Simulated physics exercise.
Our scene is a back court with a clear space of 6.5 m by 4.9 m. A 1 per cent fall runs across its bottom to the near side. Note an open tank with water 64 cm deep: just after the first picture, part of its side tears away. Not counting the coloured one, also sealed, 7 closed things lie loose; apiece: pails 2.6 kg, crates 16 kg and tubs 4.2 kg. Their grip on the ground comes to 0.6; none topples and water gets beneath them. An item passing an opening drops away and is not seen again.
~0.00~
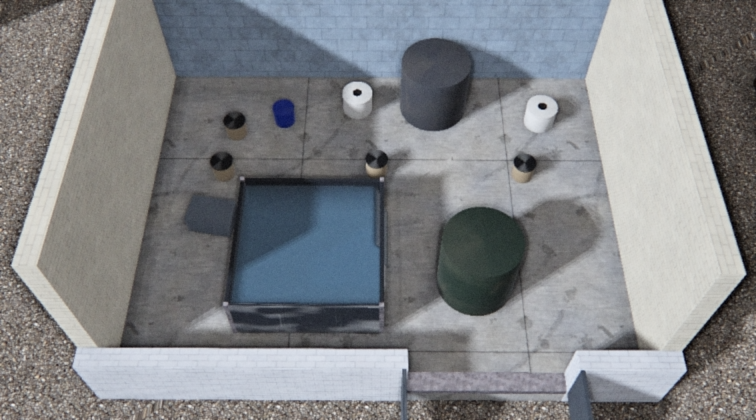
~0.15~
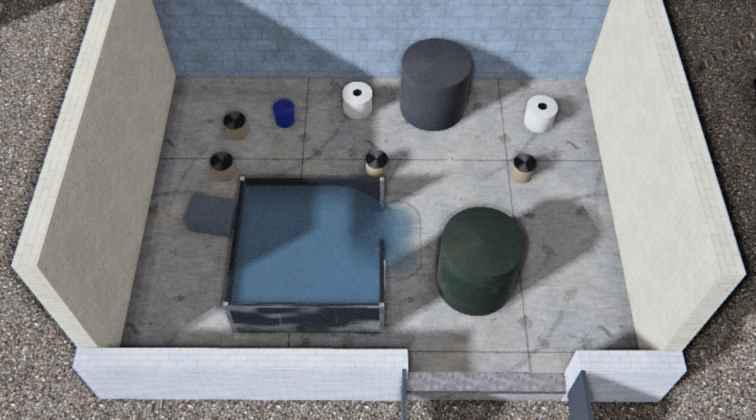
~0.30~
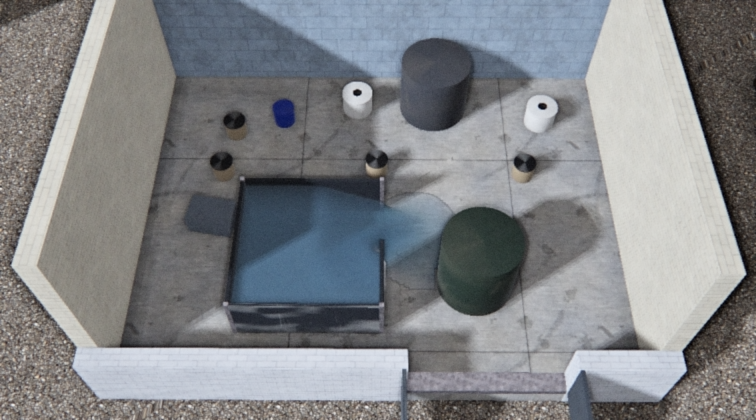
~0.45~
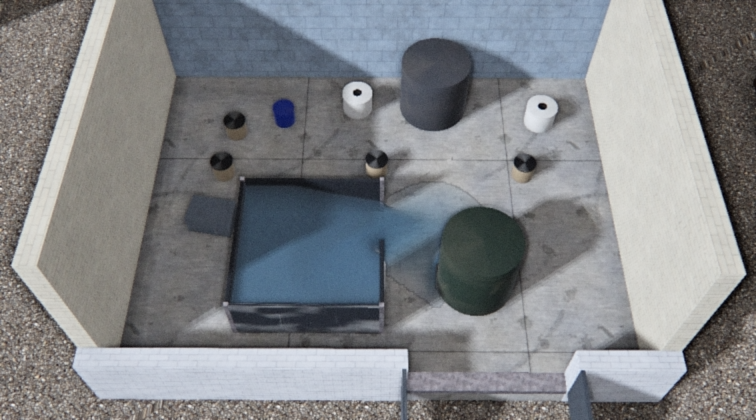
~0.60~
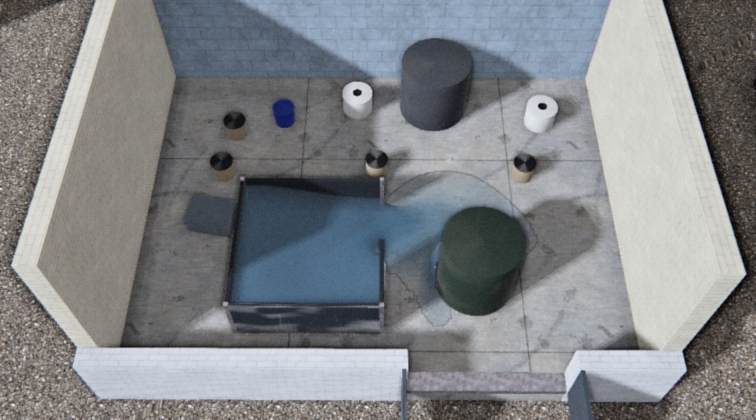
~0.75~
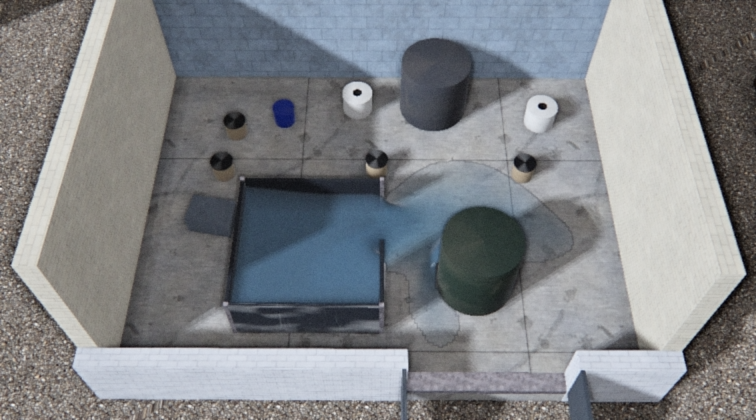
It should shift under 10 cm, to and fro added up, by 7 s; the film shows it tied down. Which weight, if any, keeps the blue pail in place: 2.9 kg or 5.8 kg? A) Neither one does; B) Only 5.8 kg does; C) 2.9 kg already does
C, 2.9 kg already does.
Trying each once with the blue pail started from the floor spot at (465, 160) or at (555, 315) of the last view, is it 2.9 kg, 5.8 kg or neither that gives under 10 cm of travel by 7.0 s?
Taking the two tries in order, both fall short and both fall short.
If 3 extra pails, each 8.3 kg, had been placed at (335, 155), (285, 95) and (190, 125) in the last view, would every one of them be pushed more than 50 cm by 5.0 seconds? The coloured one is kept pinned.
Taking them one by one: Below the mark; below the mark; below the mark.
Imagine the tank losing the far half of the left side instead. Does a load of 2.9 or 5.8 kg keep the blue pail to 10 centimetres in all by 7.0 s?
Neither one.
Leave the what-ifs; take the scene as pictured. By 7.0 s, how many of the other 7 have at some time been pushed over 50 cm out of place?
Count: 3.
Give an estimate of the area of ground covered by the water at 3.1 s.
I'd estimate close to 17 m2.
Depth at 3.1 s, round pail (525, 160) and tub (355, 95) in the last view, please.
Some 28 cm at the first, some 0 cm at the second.
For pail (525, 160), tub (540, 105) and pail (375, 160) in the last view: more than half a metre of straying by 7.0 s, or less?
Above, above, above.
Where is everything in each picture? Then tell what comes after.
The blue pail at (283, 107), on the bottom; water covers 3.3 m2; 0 of 8 have shifted, in the first frame.
The blue pail at (283, 107), on the bottom; water covers 3.9 m2; 0 of 8 have shifted, in the second frame.
The blue pail at (283, 107), on the bottom; water covers 4.5 m2; 0 of 8 have shifted, in the third frame.
The blue pail at (283, 107), on the bottom; water covers 5.2 m2; 0 of 8 have shifted, in the fourth frame.
The blue pail at (283, 107), on the bottom; 6.0 m2 under water; 0 of 8 have shifted, in the fifth frame.
The blue pail at (283, 107) rests on the ground; water covers 7.0 m2; 0 of 8 have shifted, in the sixth frame.
After 1.4 s the blue pail would be 0 cm from its start with 2.9 kg and 0 cm from its start with 5.8 kg; 0 cm of water round it then.
After 3.1 s the blue pail would be 0 cm from its start with 2.9 kg and 0 cm from its start with 5.8 kg; 0 cm of water round it then.
After 4.9 s the blue pail would be 0 cm from its start with 2.9 kg and 0 cm from its start with 5.8 kg; 1 cm of water round it then.
After 7.0 s the blue pail would be 1 cm from its start with 2.9 kg and 0 cm from its start with 5.8 kg; 2 cm of water round it then.
